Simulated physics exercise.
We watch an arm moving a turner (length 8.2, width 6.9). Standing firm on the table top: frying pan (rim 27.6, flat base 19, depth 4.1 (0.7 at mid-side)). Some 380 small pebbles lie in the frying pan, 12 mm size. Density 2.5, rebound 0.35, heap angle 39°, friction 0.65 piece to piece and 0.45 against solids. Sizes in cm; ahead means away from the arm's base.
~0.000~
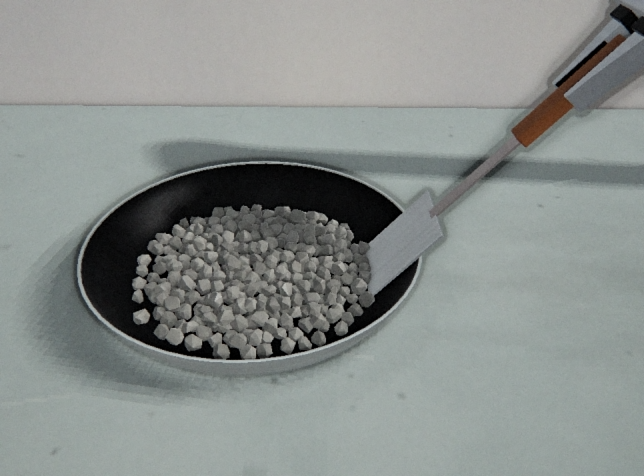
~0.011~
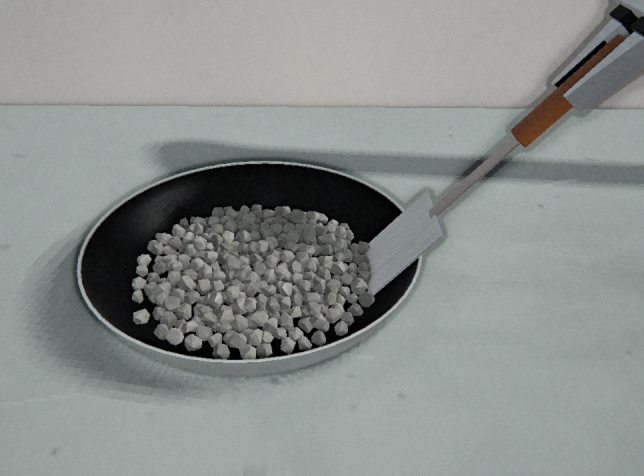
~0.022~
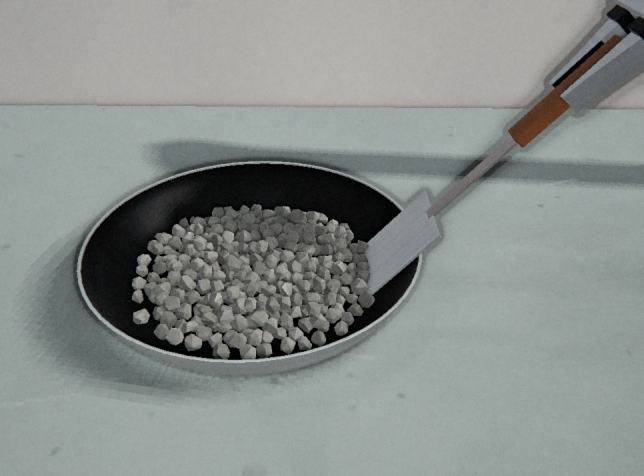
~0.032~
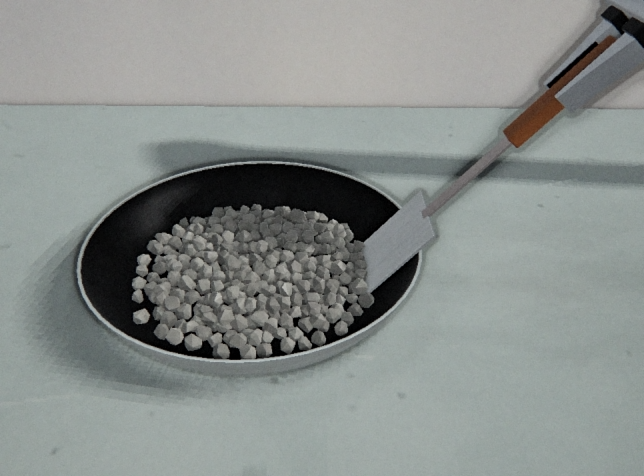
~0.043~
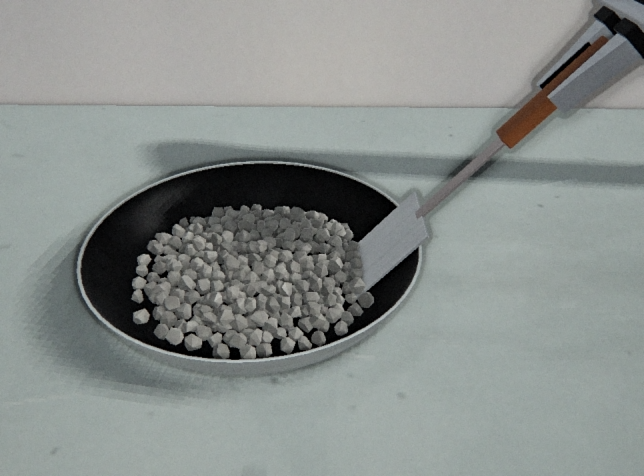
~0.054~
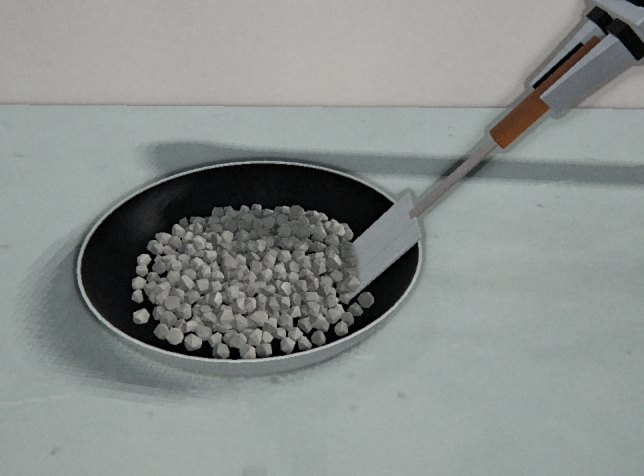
The footage shows a dark frying pan of small grey pebbles on a pale table top, a turner resting at its right side; the arm holding the turner stays nearly still, then slides it slightly left against the pebbles.
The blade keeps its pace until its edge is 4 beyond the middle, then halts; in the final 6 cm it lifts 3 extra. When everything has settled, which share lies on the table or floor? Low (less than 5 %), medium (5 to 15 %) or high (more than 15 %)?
Answer: Low; less than 5 % of the small pebbles finish on the table or floor.
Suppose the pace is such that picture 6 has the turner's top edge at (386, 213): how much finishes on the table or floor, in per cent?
About 10 per cent.
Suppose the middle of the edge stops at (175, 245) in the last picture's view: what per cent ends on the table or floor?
About 0 per cent.
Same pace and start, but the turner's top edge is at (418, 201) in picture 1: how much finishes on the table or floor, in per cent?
Some 0 per cent.
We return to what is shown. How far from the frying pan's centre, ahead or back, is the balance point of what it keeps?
Roughly 3.5 cm ahead.
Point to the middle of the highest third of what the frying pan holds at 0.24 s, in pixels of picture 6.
Near (205, 252).
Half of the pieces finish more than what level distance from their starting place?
Some 3 cm.
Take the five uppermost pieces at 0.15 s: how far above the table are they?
Some 4 cm.
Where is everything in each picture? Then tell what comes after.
Turner top edge at (435, 212), sloping 50°; upper third of the load around (253, 258), from x 140 to 365, top at y 210; 384 in the frying pan, in the first picture.
Turner top edge at (435, 212), sloping 50°; upper third of the load around (253, 258), from x 140 to 365, top at y 210, in the second picture.
Turner top edge at (433, 212), sloping 50°; upper third of the load around (254, 258), from x 140 to 365, top at y 210, in the third picture.
Turner top edge at (428, 213), sloping 50°; upper third of the load around (256, 257), from x 140 to 365, top at y 210, in the fourth picture.
Turner top edge at (421, 213), sloping 50°; upper third of the load around (257, 257), from x 140 to 365, top at y 210, in the fifth picture.
Turner top edge at (415, 213), sloping 50°; upper third of the load around (257, 257), from x 140 to 365, top at y 210; 384 in the frying pan, in the sixth picture.
After 0.15 s, sloping 50°, highest piece 4 above the table; 384 in the frying pan.
After 0.24 s, sloping 50°, highest piece 4 above the table; 384 in the frying pan.
After 0.49 s, sloping 50°, highest piece 4 above the table; 384 in the frying pan.
After 1.54 s, sloping 50°, highest piece 4 above the table; 384 in the frying pan.
At rest, 384 in the frying pan. That is 0 % on the table or floor.
